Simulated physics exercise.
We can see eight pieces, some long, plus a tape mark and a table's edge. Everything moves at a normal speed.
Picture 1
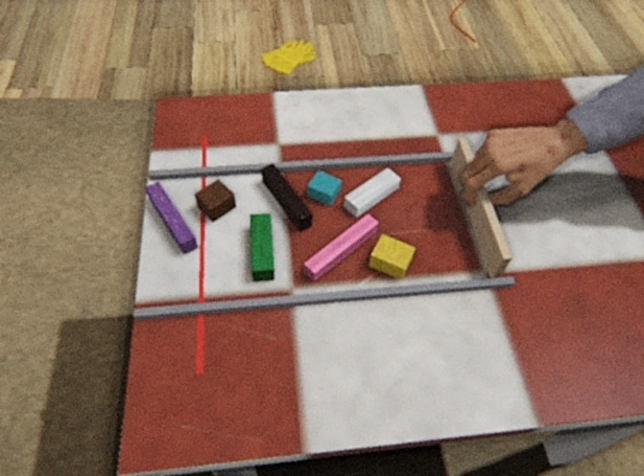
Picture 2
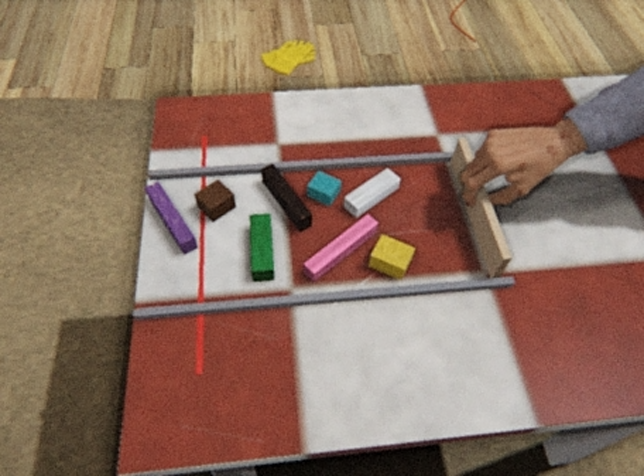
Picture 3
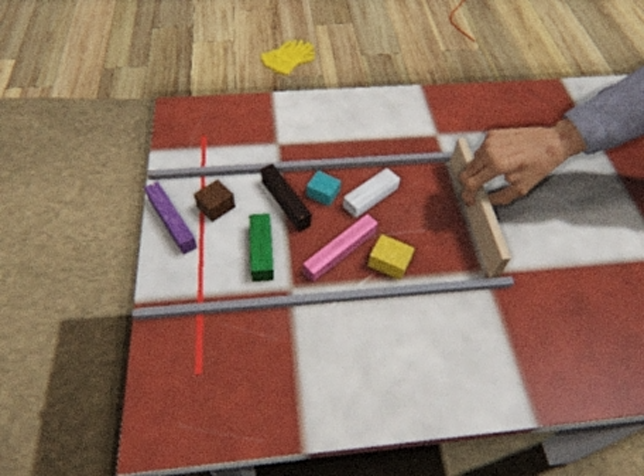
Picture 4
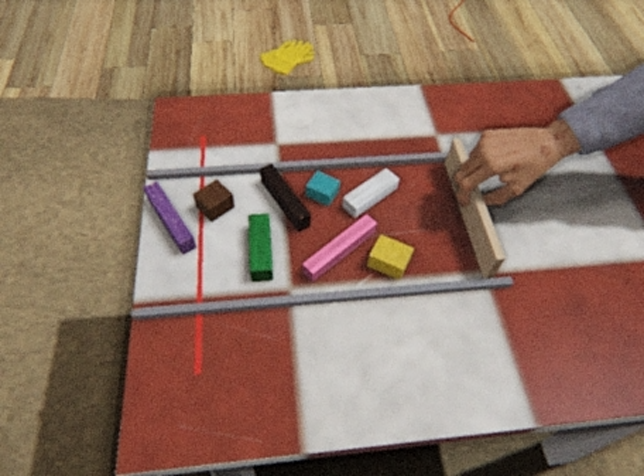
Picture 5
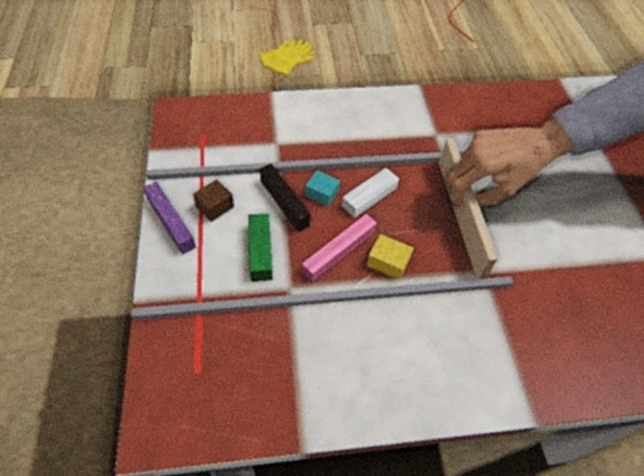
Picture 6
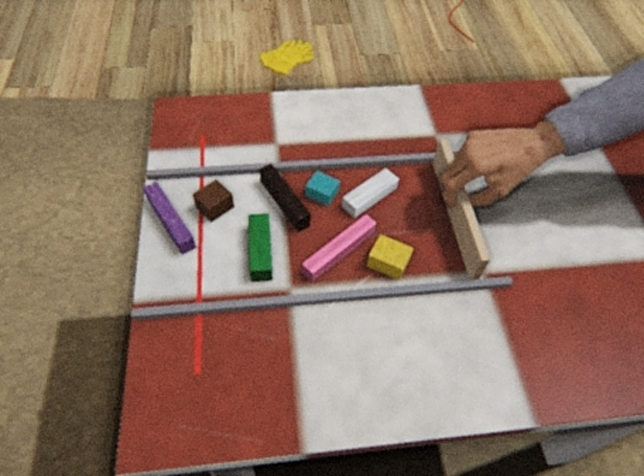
A hand slides a wooden board slightly left toward colored blocks, which stay still.
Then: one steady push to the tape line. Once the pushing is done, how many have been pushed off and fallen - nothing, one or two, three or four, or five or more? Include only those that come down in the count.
I predict the tally of drops will be above two but under five.
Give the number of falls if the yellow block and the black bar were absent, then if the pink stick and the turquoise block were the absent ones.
In the first try 1, in the other 1.
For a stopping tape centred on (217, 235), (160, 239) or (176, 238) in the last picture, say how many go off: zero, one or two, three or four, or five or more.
Count per stopping tape, as listed: One to two, five or over, either three or four.
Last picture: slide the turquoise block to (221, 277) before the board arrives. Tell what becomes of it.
It drops down.
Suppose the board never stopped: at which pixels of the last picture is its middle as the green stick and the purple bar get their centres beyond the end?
Its middle is around (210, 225) and around (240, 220).
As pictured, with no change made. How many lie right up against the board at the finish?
The count comes out at 3.
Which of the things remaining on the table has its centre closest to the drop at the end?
The black bar is the one you want.
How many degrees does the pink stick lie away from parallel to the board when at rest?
Near 35 degrees.
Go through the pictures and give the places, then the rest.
Purple bar (171, 217); brown block (216, 201); green stick (262, 247); board (478, 205); tape (202, 237), in the first picture.
Brown block (216, 201); yellow block (391, 257), in the second picture.
Green stick (261, 247); white stick (372, 192), in the third picture.
Purple bar (170, 217); pink stick (340, 247), in the fourth picture.
Brown block (214, 200); board (465, 206), in the fifth picture.
Purple bar (169, 217); brown block (214, 201); green stick (260, 247); board (458, 206); tape (200, 236), in the sixth picture.
Soon after, none off yet; purple bar at rest near (169, 217); brown block at rest near (214, 201); green stick at rest near (260, 247).
After that, none off yet; purple bar at rest near (169, 217); brown block at rest near (214, 201); green stick displaced a little near (236, 247).
And then, none off yet; purple bar displaced a little near (138, 220); brown block displaced well along near (159, 202); green stick displaced about its own width near (167, 251).
In the end, the number that fall off is three or four; gone, green stick, brown block and purple bar.
